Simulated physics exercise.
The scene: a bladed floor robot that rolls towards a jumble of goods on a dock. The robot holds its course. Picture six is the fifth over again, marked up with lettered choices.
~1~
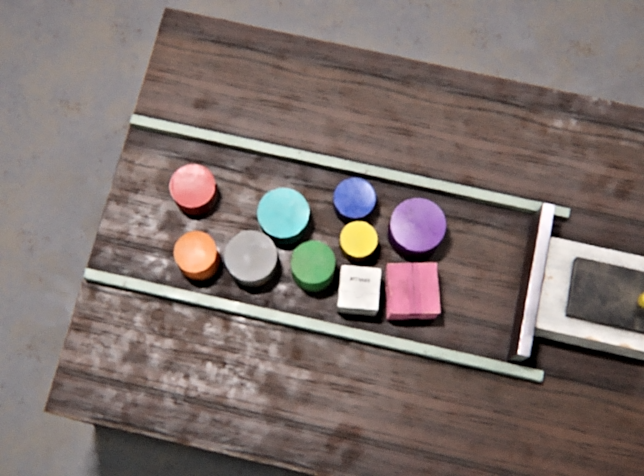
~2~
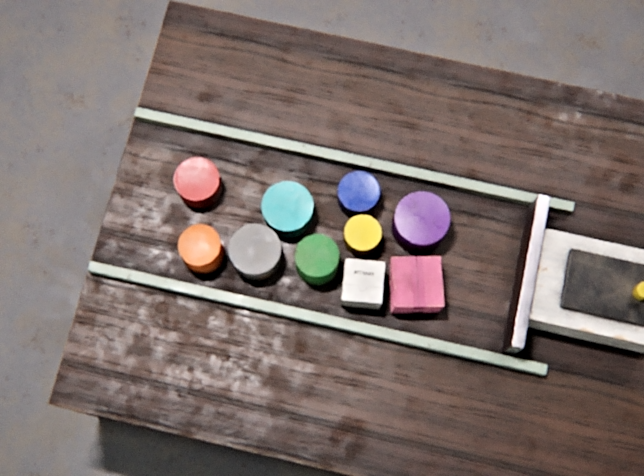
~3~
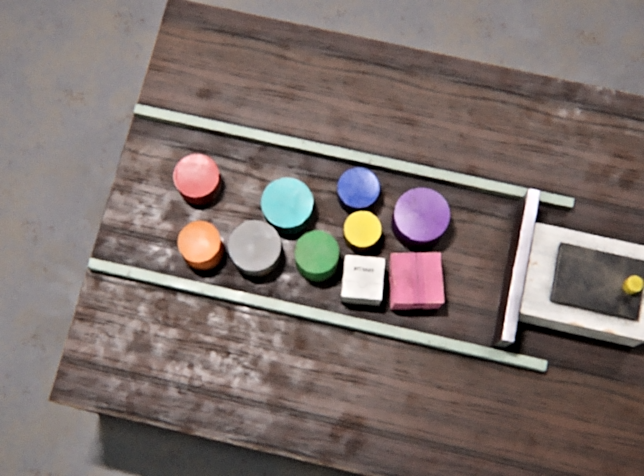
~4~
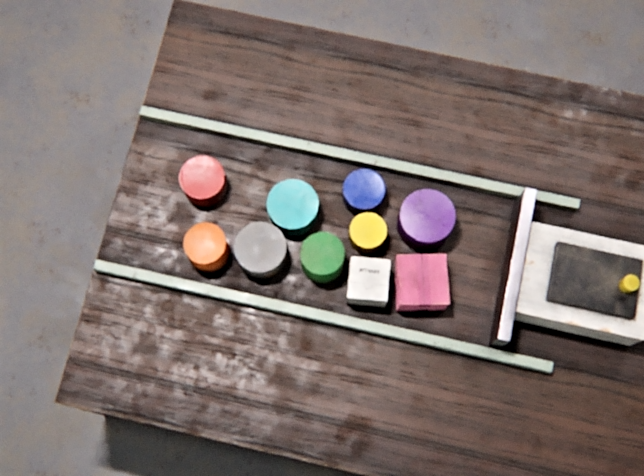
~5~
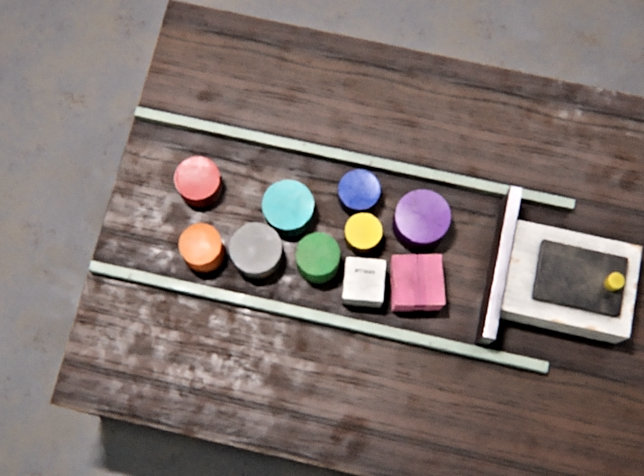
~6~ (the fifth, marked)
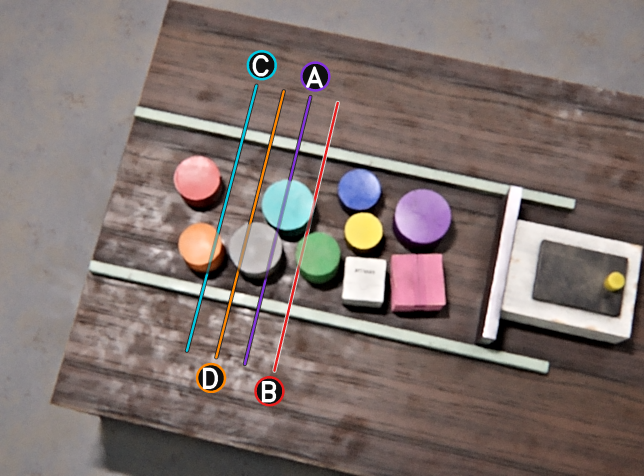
In the video, a white machine with a wide blade moves slowly left between two pale rails on a dark wooden surface, closing some of the gap to a cluster of colourful round and square objects that stay in place.
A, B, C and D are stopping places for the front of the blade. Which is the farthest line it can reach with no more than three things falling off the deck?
C is the last line within the limit.
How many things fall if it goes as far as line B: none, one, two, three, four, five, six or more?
In all, none.
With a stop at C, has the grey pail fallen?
By then, yes.
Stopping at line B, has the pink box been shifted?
Yes.
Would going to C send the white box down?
No.
On the marked copy, A at (279, 225); B at (307, 232); C at (223, 213); D at (251, 219).
Taking C. A third of the way, robot (470, 254); orange canister (184, 249); grey pail (231, 247).
Two thirds of the way, robot (369, 232); grey pail (144, 204); orange canister (135, 248).
When it is over, robot (292, 215); grey pail over the edge; red pail over the edge; two fallen.
As for the rest, A is within the limit but short; B is within the limit but short; D is within the limit but short.
